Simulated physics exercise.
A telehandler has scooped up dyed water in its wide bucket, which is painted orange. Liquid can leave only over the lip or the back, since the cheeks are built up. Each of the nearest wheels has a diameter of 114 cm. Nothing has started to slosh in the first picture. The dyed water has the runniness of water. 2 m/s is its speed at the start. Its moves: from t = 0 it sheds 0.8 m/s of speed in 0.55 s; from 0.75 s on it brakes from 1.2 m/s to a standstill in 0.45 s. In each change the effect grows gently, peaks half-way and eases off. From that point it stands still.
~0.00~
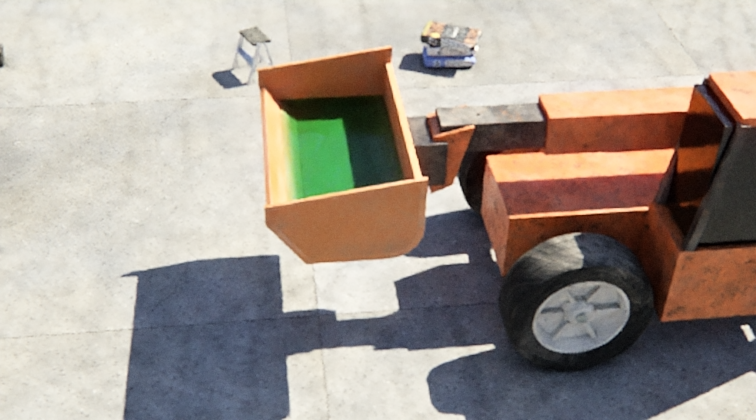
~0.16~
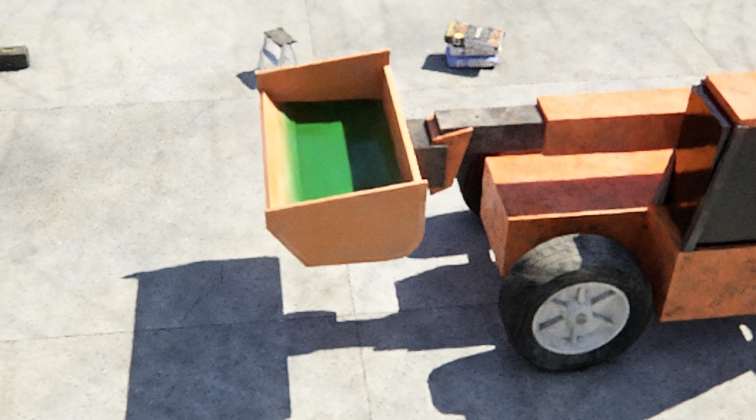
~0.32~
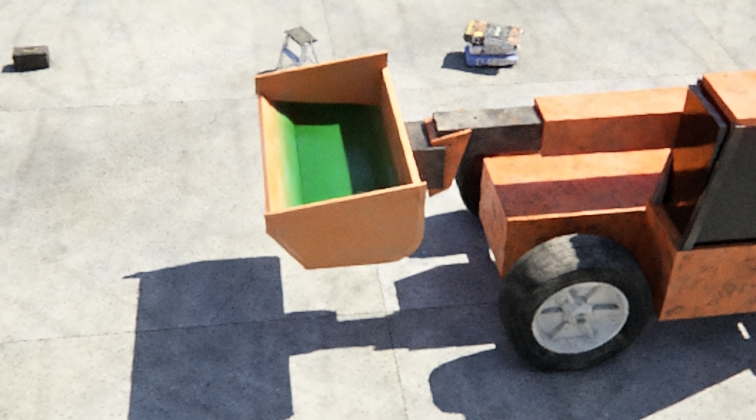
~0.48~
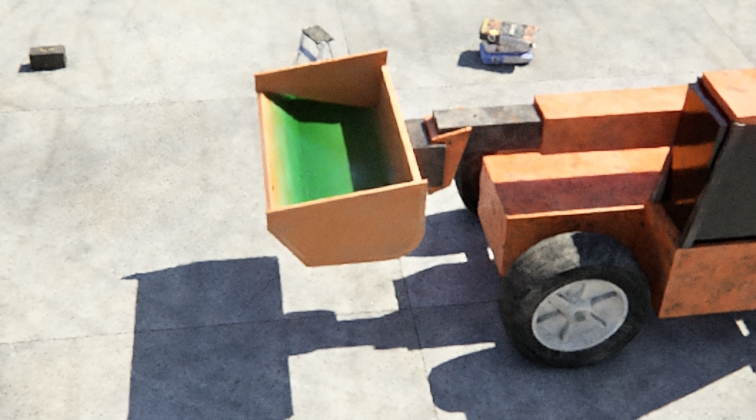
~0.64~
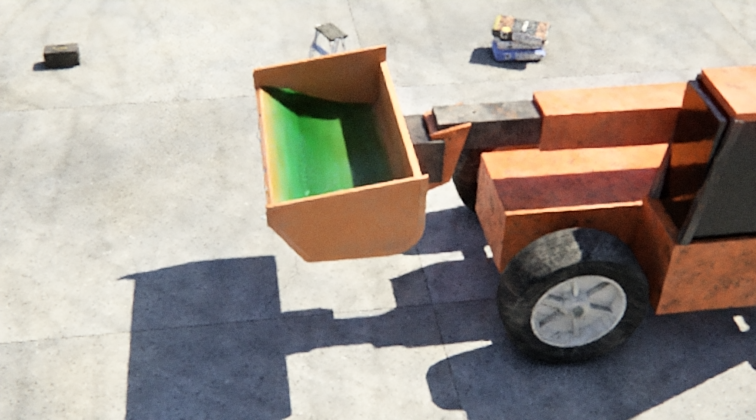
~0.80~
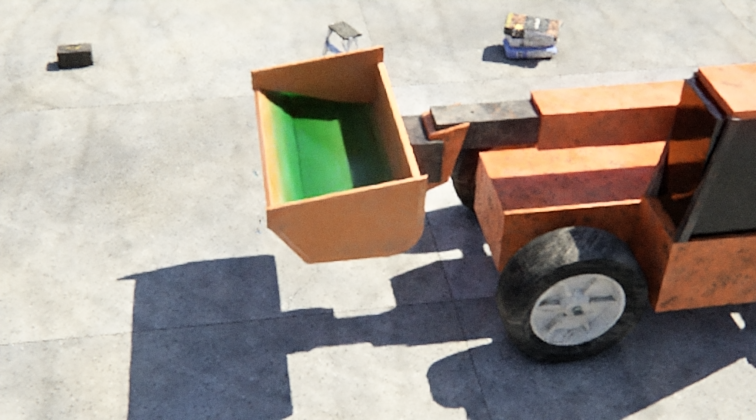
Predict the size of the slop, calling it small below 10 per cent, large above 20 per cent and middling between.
The slop will be small.
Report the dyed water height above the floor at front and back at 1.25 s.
Front level 24 cm, back level 12 cm.
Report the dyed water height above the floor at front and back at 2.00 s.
I'd put it at about 12 cm in front and about 28 cm behind.
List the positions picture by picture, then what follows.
In the first frame, level at the front (297, 100); level at the back (374, 96); the lip is at (273, 222); the front is on the left.
In the second frame, level at the front (295, 103); level at the back (372, 100).
In the third frame, level at the front (294, 103); level at the back (370, 106).
In the fourth frame, level at the front (293, 98); level at the back (370, 107).
In the fifth frame, level at the front (291, 91); level at the back (368, 104).
In the sixth frame, level at the front (289, 94); level at the back (366, 104); the lip is at (274, 224); dyed water has begun to come out.
After 1.25 s the surface stands 25 cm on the front, 11 cm on the back; there is no loss.
After 1.60 s the surface stands 20 cm on the front, 20 cm on the back; there is no loss.
After 2.00 s the surface stands 13 cm on the front, 27 cm on the back; there is no loss.
After 4.09 s the loss stands at 2 per cent, over the front, 5 of 280 litres.
